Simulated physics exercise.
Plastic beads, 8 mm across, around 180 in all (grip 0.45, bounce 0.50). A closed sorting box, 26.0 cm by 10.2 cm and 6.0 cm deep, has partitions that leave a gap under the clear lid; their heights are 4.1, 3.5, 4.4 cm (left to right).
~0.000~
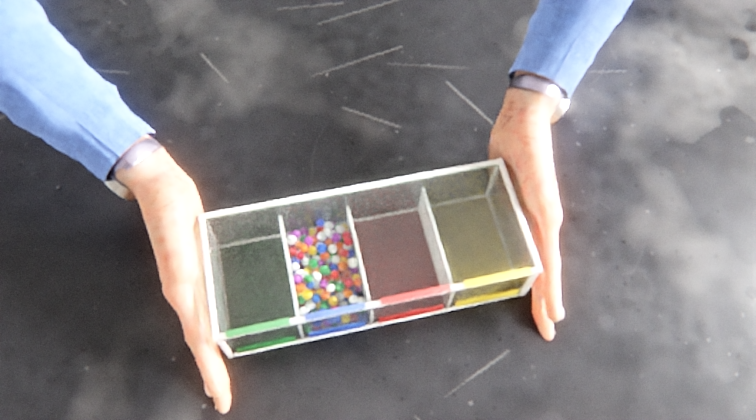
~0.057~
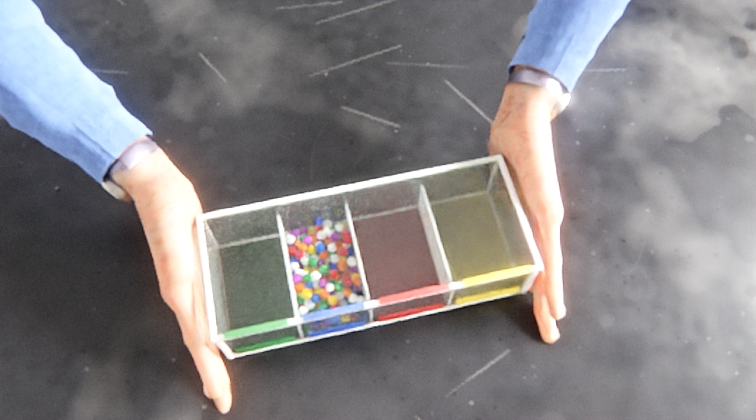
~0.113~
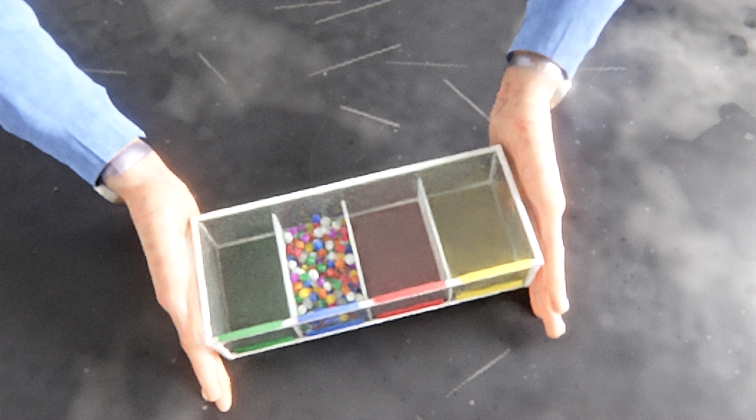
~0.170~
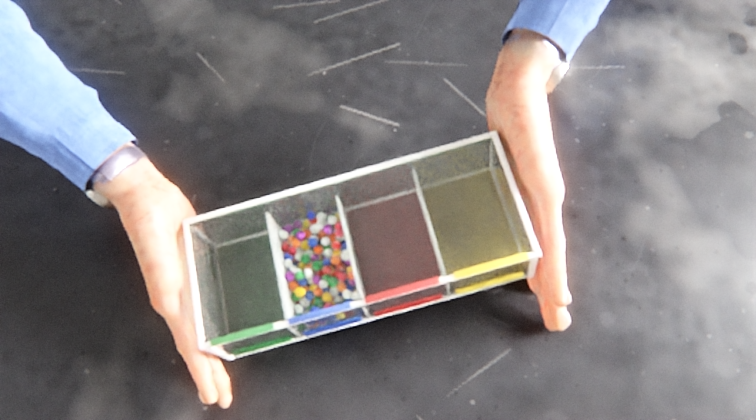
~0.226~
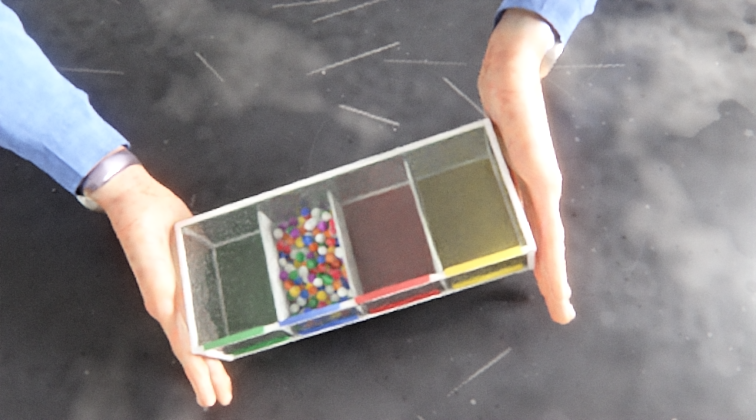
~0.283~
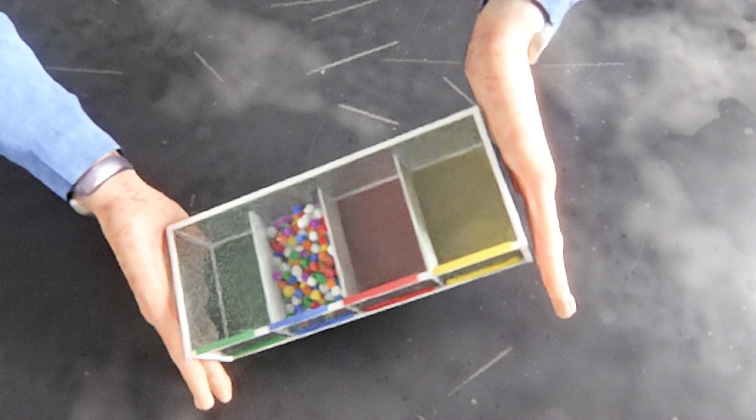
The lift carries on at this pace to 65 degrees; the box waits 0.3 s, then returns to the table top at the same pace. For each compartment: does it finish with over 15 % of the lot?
Red compartment: Below; blue compartment: Above; green compartment: Below; yellow compartment: Below.
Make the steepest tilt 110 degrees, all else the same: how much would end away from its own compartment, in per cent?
About 85 per cent.
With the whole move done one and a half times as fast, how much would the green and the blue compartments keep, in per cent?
Green 0; blue 100.
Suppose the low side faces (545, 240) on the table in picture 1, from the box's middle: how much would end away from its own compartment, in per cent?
Some 10 per cent.
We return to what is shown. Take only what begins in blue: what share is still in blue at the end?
Roughly 100 per cent.
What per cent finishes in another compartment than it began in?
About 0 per cent.
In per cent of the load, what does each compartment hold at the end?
Red 0, blue 100, green 0, yellow 0.
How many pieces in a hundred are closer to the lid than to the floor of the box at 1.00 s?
About 10 per cent.
Then, at 1.00 s, tilt 65 degrees; blue 100 %.
After 1.49 s, tilt 32 degrees; blue 100 %.
After 2.04 s, tilt 0 degrees; blue 100 %.
At rest (2.6 s), red 0 %, blue 100 %, green 0 %, yellow 0 %.
